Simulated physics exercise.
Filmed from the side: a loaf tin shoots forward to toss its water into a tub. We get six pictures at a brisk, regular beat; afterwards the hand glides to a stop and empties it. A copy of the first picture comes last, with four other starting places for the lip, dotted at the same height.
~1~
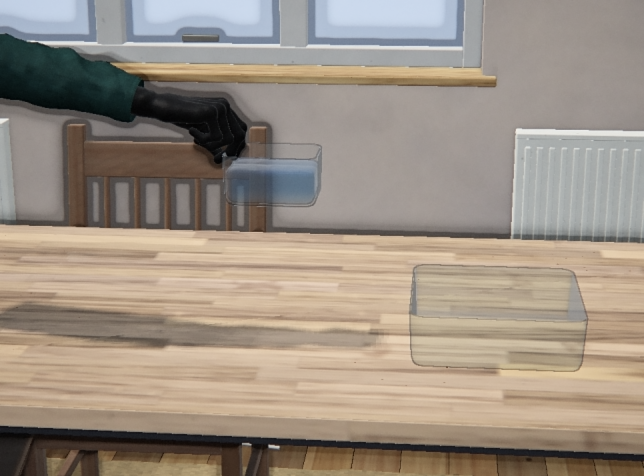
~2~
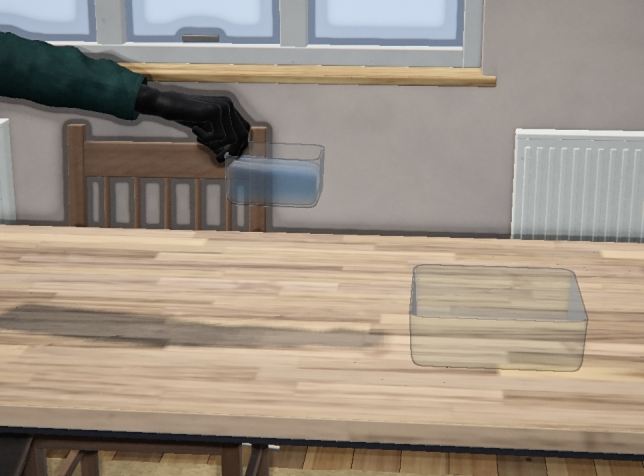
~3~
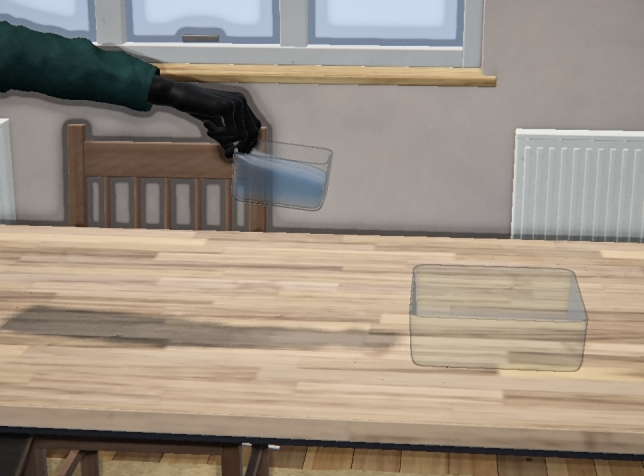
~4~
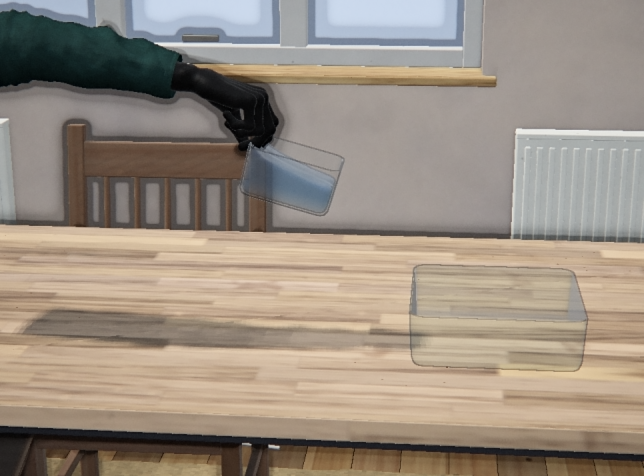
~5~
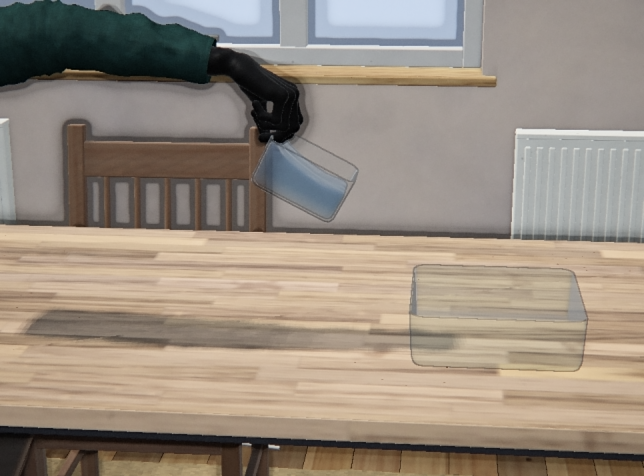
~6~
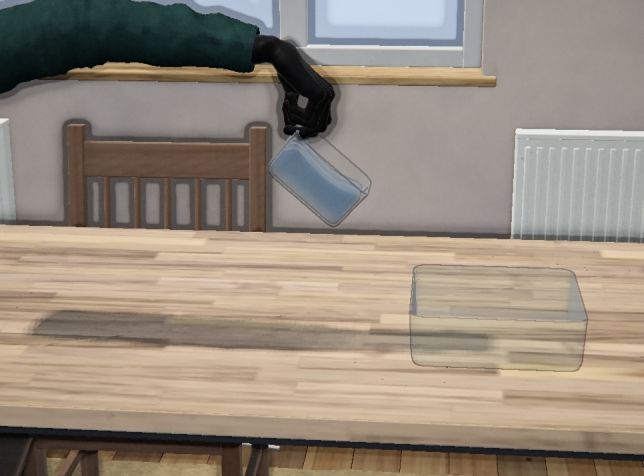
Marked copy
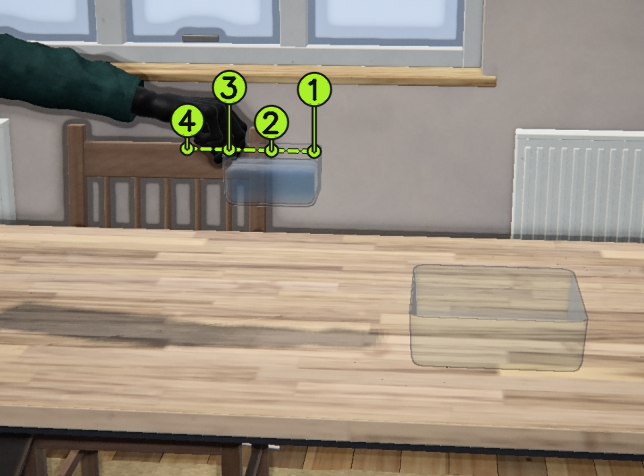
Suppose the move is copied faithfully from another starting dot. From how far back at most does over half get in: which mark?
The answer is spot 2.
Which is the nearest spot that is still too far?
That is spot 3.
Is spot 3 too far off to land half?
Yes.
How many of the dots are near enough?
Two of the four.
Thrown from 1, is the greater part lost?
No, that is safe.
In lime, 1 at (314, 151); 2 at (271, 150); 3 at (229, 149); 4 at (187, 148).
Choosing 1, about 71 % lands in the tub, 4 % falls short and 26 % goes beside or beyond.
Choosing 2, about 62 % lands in the tub, 17 % falls short and 21 % goes beside or beyond.
Choosing 3, about 18 % lands in the tub, 77 % falls short and 5 % goes beside or beyond.
Choosing 4, about 0 % lands in the tub, 98 % falls short.
